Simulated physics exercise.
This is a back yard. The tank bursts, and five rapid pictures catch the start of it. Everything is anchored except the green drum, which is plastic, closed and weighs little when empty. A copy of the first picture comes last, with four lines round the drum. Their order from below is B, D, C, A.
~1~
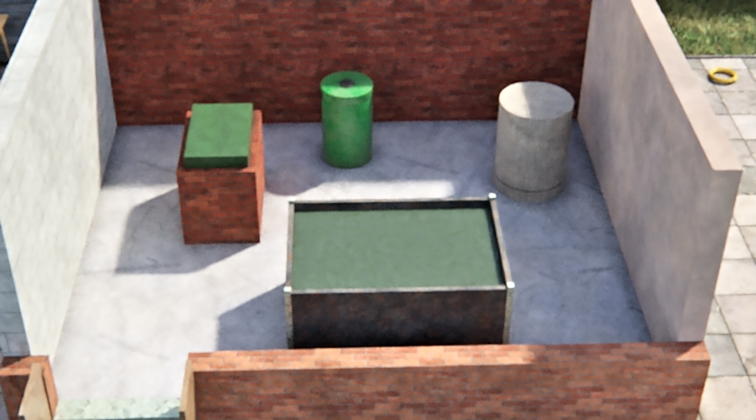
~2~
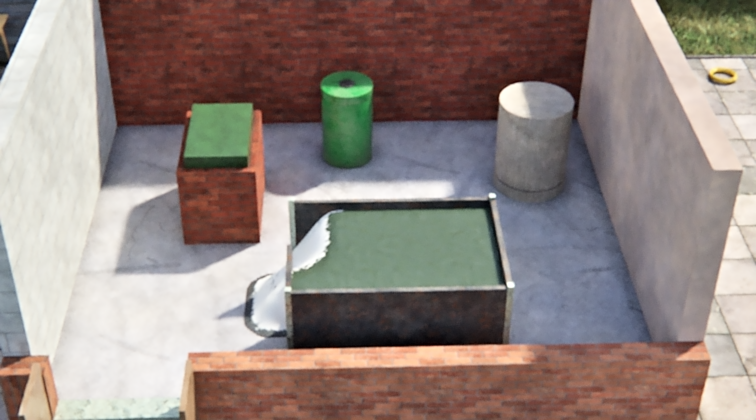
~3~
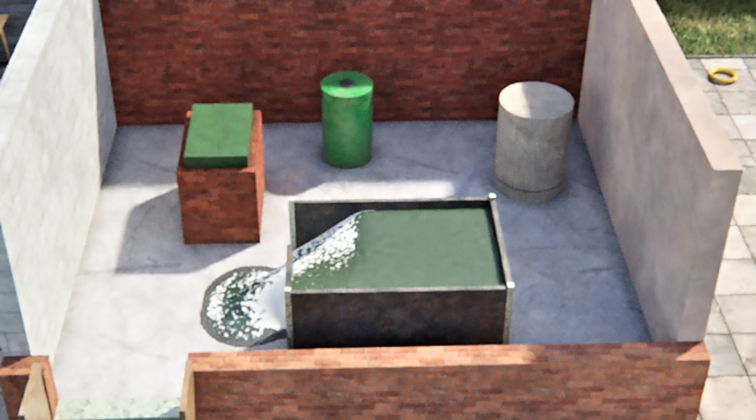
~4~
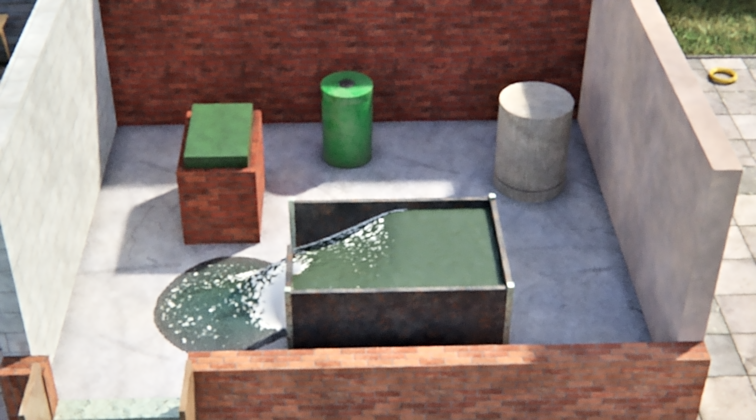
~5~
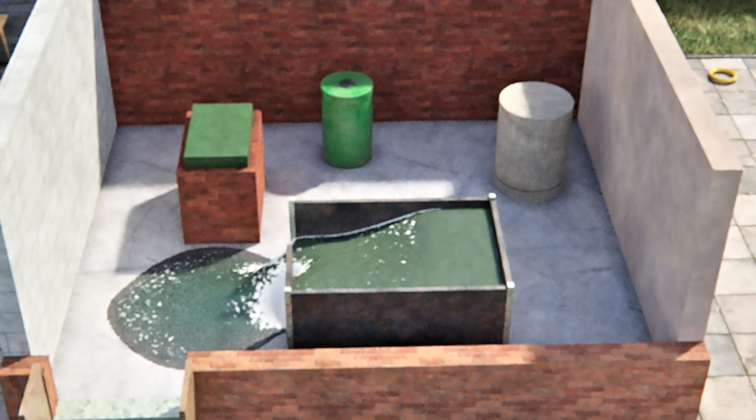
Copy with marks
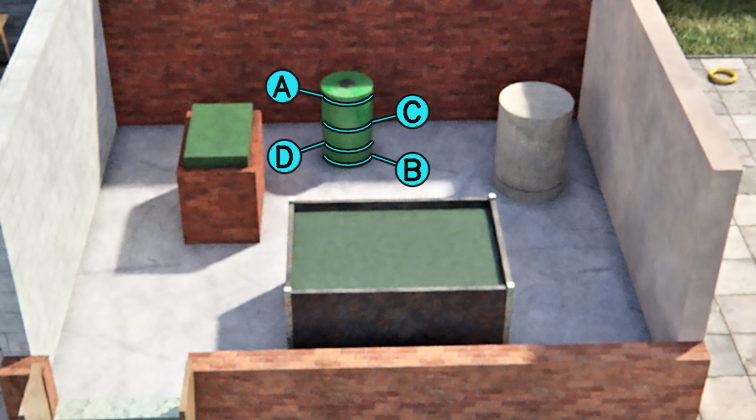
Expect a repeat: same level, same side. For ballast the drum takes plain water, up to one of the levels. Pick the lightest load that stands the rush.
It is D.
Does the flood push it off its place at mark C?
No, not at all.
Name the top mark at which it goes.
B it is.
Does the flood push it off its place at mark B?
Yes.
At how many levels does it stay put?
Three of the four.
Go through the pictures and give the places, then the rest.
In the first picture, lid of the green drum at (347, 84); tank full, its middle at (395, 249); open gate at (119, 358).
In the second picture, 2 % of the ground under water, its edge towards the drum at (272, 277).
In the third picture, 4 % of the ground under water, its edge towards the drum at (266, 272).
In the fourth picture, 7 % of the ground under water, its edge towards the drum at (242, 261).
In the fifth picture, lid of the green drum at (347, 84); 10 % of the ground under water, its edge towards the drum at (236, 253).
In cyan, A at (347, 104); B at (348, 165); C at (348, 131); D at (348, 151); from the bottom up B, D, C, A.
If A is chosen, it does not move.
If B is chosen, it is pushed about its own width away.
If C is chosen, it does not move.
If D is chosen, it does not move.
